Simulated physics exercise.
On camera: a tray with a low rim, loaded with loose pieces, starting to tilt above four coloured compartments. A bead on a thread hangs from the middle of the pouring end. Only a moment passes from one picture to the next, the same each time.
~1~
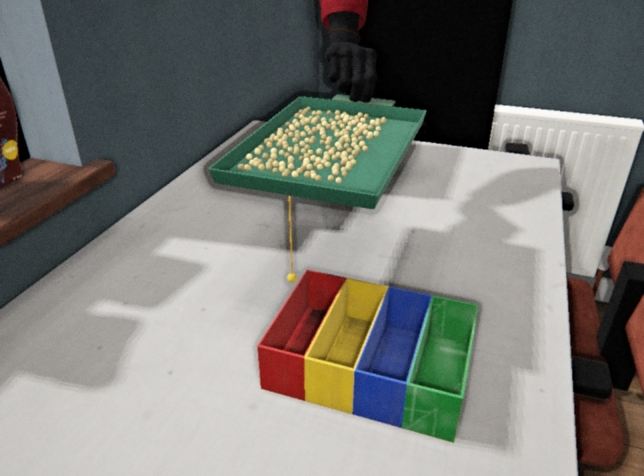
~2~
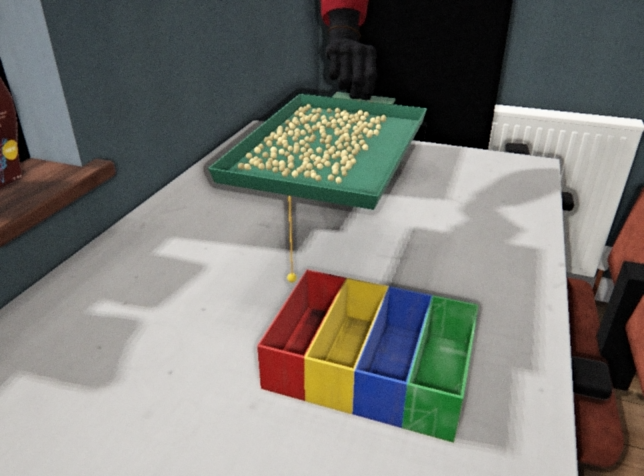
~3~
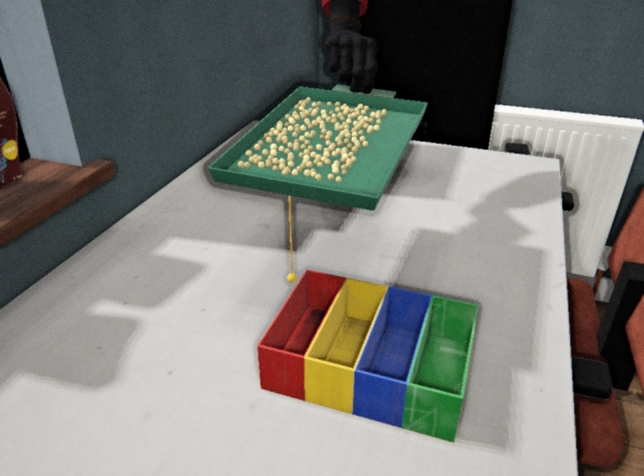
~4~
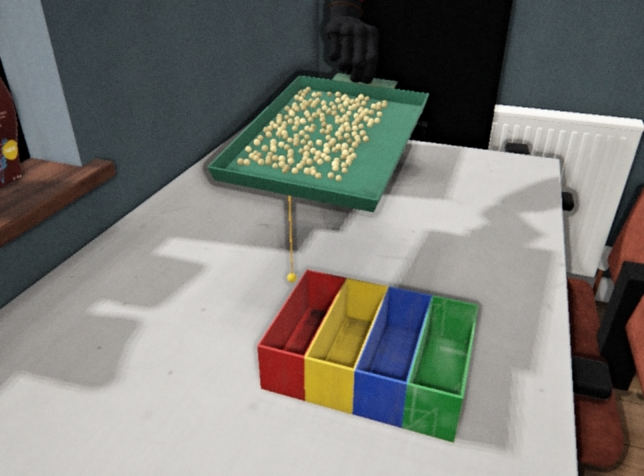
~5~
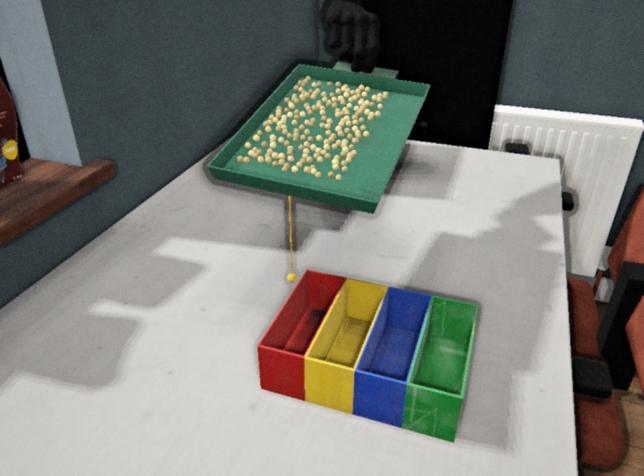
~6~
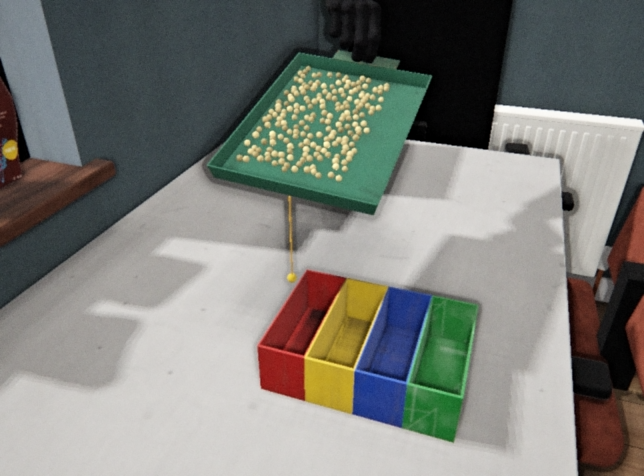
The footage shows a dark-gloved hand gradually raising the far side of a green tray of pale soya beans above red, yellow, blue and green compartments, while the beans stay bunched and a yellow bead hangs on its thread.
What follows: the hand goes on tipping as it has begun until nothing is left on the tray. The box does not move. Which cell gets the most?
It favours the yellow compartment.
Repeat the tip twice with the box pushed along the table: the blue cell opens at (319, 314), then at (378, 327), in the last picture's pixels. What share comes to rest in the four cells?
About 100 and 100 per cent.
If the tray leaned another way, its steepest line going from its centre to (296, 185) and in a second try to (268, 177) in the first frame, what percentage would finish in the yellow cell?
The first gives 10 %, the second 0 %.
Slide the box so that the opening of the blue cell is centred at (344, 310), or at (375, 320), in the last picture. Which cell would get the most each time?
At the first place blue, at the second the cell in blue.
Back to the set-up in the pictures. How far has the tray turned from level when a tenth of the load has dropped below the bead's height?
At about 60°.
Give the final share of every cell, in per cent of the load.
Red cell near 20; yellow cell near 70; blue cell near 10; green cell near 0.
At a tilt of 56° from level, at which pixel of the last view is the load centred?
Near (338, 196).
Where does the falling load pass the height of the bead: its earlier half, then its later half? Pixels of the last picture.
The first part at (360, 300); the rest at (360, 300).
Soon after the last picture, tray tipped steeply; most on the tray; a small part in the yellow cell; a stray few in the blue cell; a stray few falling or outside the box.
A little later, tray tipped right over; about half on the tray; about a quarter in the yellow cell; a stray few in the blue cell; a stray few in the red cell; a stray few in the green cell; about a quarter falling or outside the box.
Later still, tray tipped past a quarter turn; most in the yellow cell; about a quarter in the red cell; a small part in the blue cell; a stray few in the green cell; a stray few falling or outside the box.
At rest, tray tipped past a quarter turn; most in the yellow cell; about a quarter in the red cell; a small part in the blue cell; a stray few in the green cell; a stray few outside the box.
